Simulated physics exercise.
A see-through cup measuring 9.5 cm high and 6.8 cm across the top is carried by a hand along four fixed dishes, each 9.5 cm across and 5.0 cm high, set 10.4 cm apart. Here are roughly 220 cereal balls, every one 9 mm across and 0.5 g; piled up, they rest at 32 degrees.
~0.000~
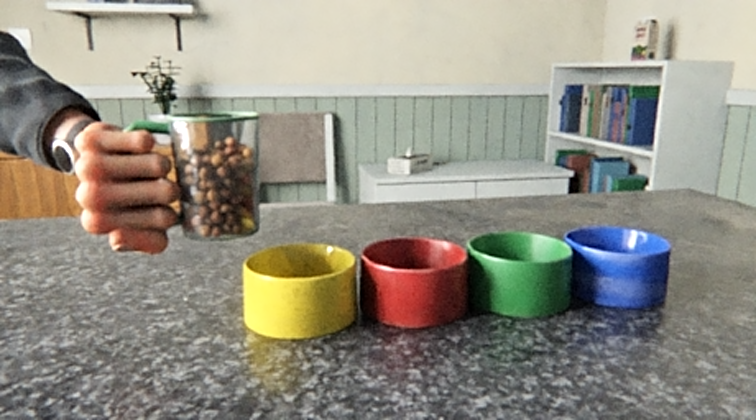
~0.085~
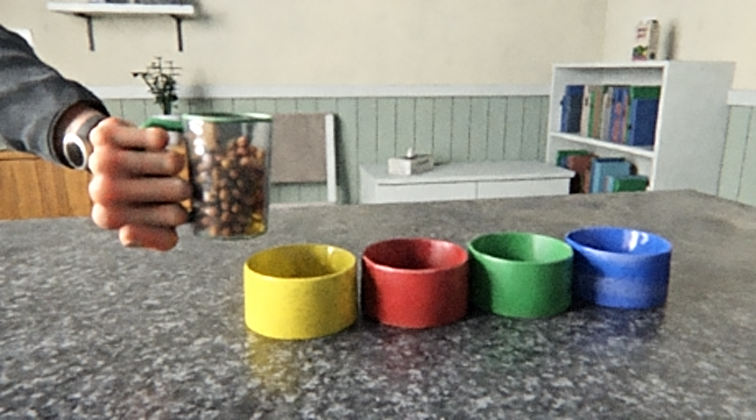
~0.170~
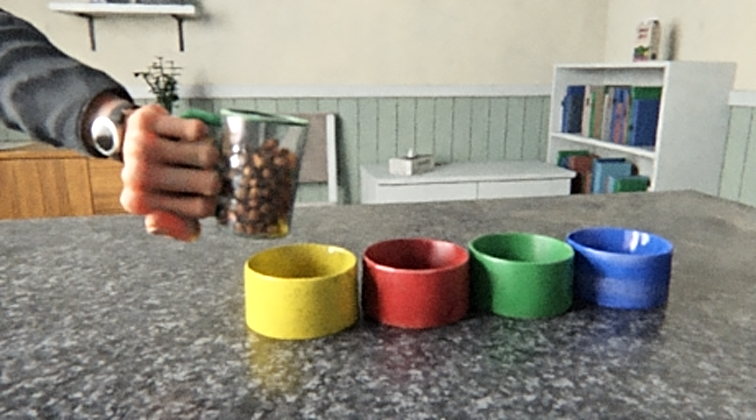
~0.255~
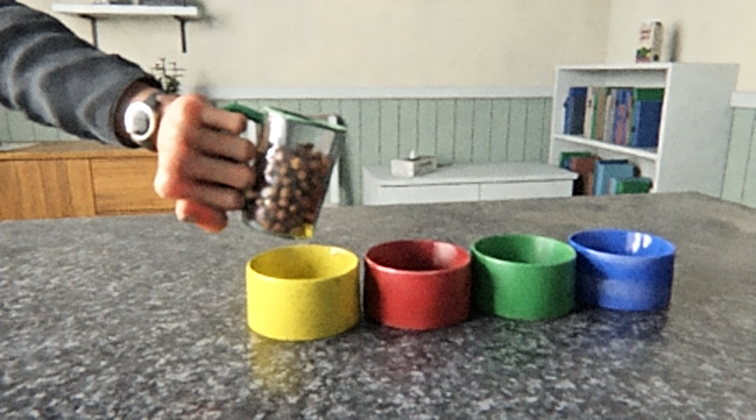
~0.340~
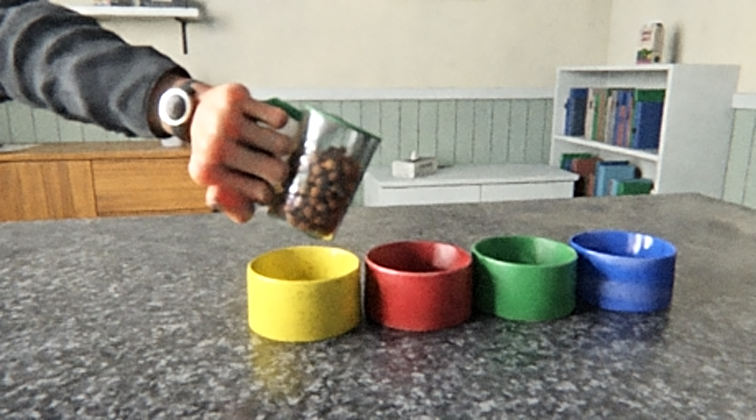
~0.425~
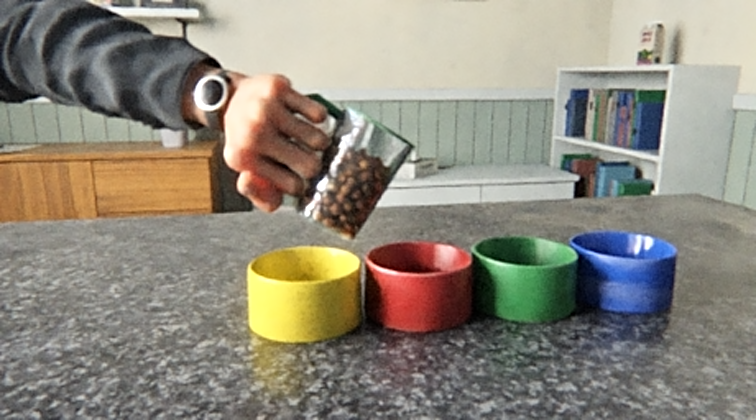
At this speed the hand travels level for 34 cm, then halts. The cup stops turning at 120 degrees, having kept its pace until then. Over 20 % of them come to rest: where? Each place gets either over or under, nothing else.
Outcome: Red dish: Its share will not exceed a fifth; blue dish: Its share will exceed a fifth; green dish: Its share will not exceed a fifth; yellow dish: Its share will not exceed a fifth; counter: Its share will not exceed a fifth.
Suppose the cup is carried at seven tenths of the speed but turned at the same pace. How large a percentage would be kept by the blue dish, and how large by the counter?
Then the blue dish gets 90 and the counter 0.
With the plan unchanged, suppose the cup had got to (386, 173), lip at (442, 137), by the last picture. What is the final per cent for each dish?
Dish by dish: Red 0 percent, blue 100 percent, green 0 percent, yellow 0 percent.
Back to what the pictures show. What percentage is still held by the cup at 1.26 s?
Near 95 per cent of the load.
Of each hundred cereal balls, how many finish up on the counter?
Some 0 in a hundred.
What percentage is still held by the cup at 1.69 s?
About 15 percent of the load.
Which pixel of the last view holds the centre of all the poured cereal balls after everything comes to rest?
About (628, 271).
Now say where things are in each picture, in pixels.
The first frame shows cup at (218, 175), tilt 0 degrees, lip at (257, 116), moved 0.0 cm; middle of the pieces at (218, 183); yellow dish at (300, 261); red dish at (414, 253); green dish at (519, 247); blue dish at (616, 240).
The second frame shows cup at (230, 175), tilt 3 degrees, lip at (272, 118), moved 0.9 cm; middle of the pieces at (229, 183).
The third frame shows cup at (260, 174), tilt 9 degrees, lip at (308, 123), moved 3.2 cm; middle of the pieces at (258, 182).
The fourth frame shows cup at (292, 174), tilt 16 degrees, lip at (345, 131), moved 5.7 cm; middle of the pieces at (289, 182).
The fifth frame shows cup at (322, 174), tilt 24 degrees, lip at (380, 138), moved 8.2 cm; middle of the pieces at (318, 182).
The sixth frame shows cup at (351, 174), tilt 31 degrees, lip at (412, 146), moved 10.7 cm; middle of the pieces at (346, 181); yellow dish at (305, 264); red dish at (419, 257); green dish at (524, 251); blue dish at (622, 245). Its pace works out near 85 degrees a second; the hand travels 29 cm a second.
After 0.93 s, tilt 73 degrees; cup holds 100 %.
Then, at 1.26 s, tilt 101 degrees; cup holds 95 %, blue 5 %.
After 1.69 s, tilt 120 degrees; cup holds 15 %, blue 85 %.
In the end, at 2.2 s, red 0 %, blue 100 %, green 0 %, yellow 0 %, counter 0 %.
